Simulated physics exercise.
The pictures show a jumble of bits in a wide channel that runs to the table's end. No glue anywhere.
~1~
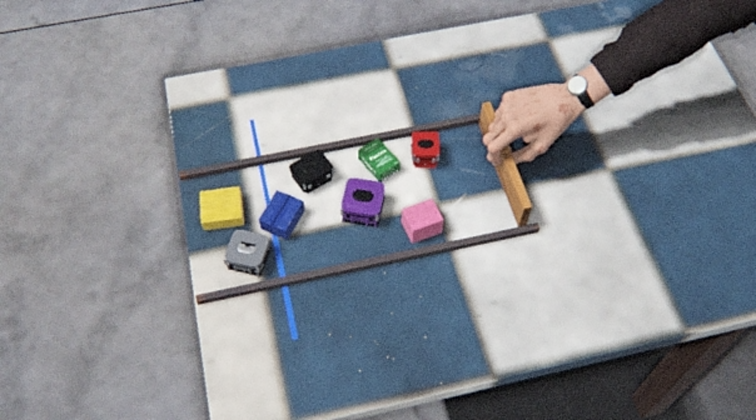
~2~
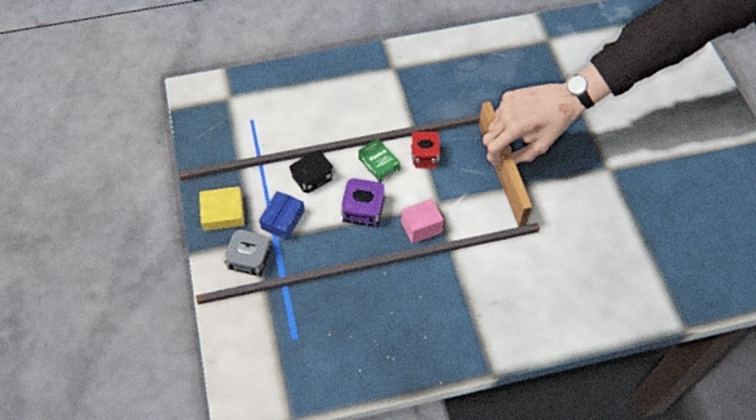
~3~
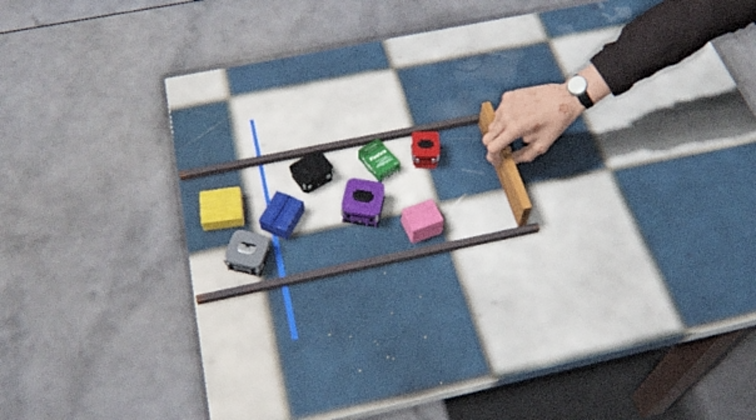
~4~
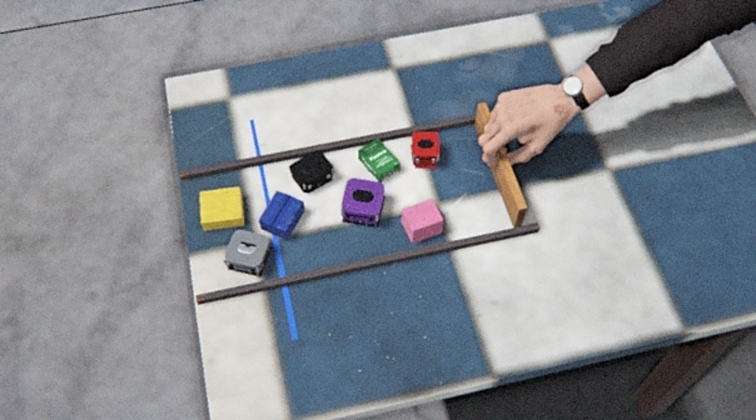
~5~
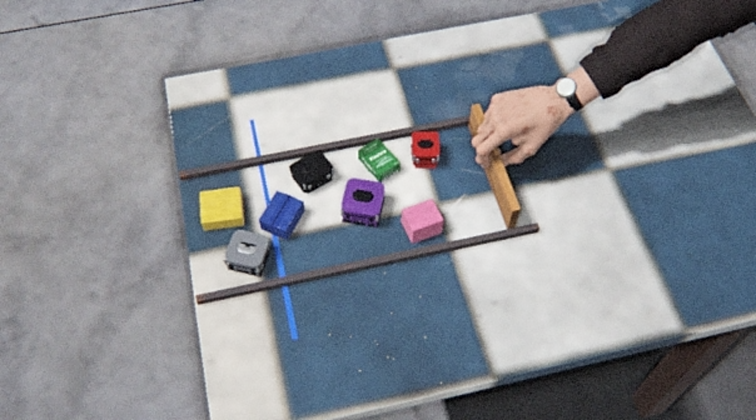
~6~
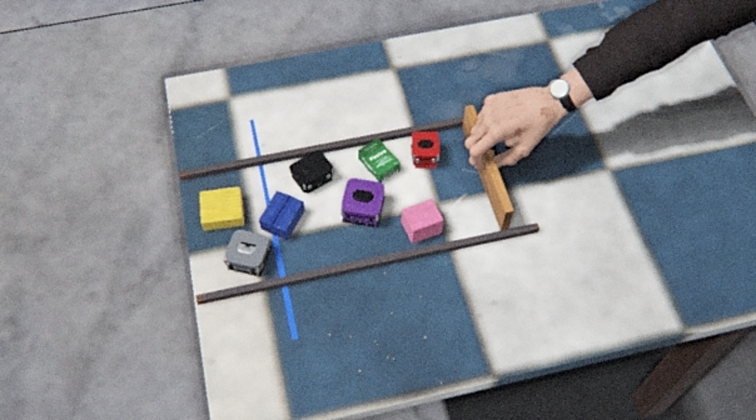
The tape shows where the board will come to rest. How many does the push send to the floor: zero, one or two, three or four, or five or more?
Outcome: The number that fall off is one or two.
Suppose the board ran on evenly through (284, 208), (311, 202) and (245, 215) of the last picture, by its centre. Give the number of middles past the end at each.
Place by place, 1, 0 and 3.
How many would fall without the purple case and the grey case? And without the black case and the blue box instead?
The counts: 1 and 0.
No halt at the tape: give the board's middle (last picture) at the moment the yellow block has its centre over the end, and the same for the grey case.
For the yellow block at (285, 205), for the grey case at (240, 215).
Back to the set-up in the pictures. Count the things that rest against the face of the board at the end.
In contact: 3.
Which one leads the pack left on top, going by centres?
It is the black case.
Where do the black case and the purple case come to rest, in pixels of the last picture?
The black case at (191, 185), the purple case at (245, 224).
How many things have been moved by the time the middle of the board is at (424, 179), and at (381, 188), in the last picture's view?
At the one place 3, at the other 5.
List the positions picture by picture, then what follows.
Yellow block (222, 209); grey case (248, 253); blue box (282, 215); board (504, 163); tape (272, 220), in the first picture.
Grey case (248, 253); pink block (422, 221), in the second picture.
Blue box (282, 215); board (504, 163), in the third picture.
Yellow block (222, 209); purple case (363, 203), in the fourth picture.
Grey case (248, 253); black case (312, 173), in the fifth picture.
Yellow block (222, 209); grey case (248, 253); blue box (282, 215); board (486, 167); tape (272, 220), in the sixth picture.
Soon after, none off yet; yellow block at rest near (222, 209); grey case at rest near (248, 253); blue box at rest near (282, 215).
By the end, the number that fall off is one or two; fallen, yellow block.
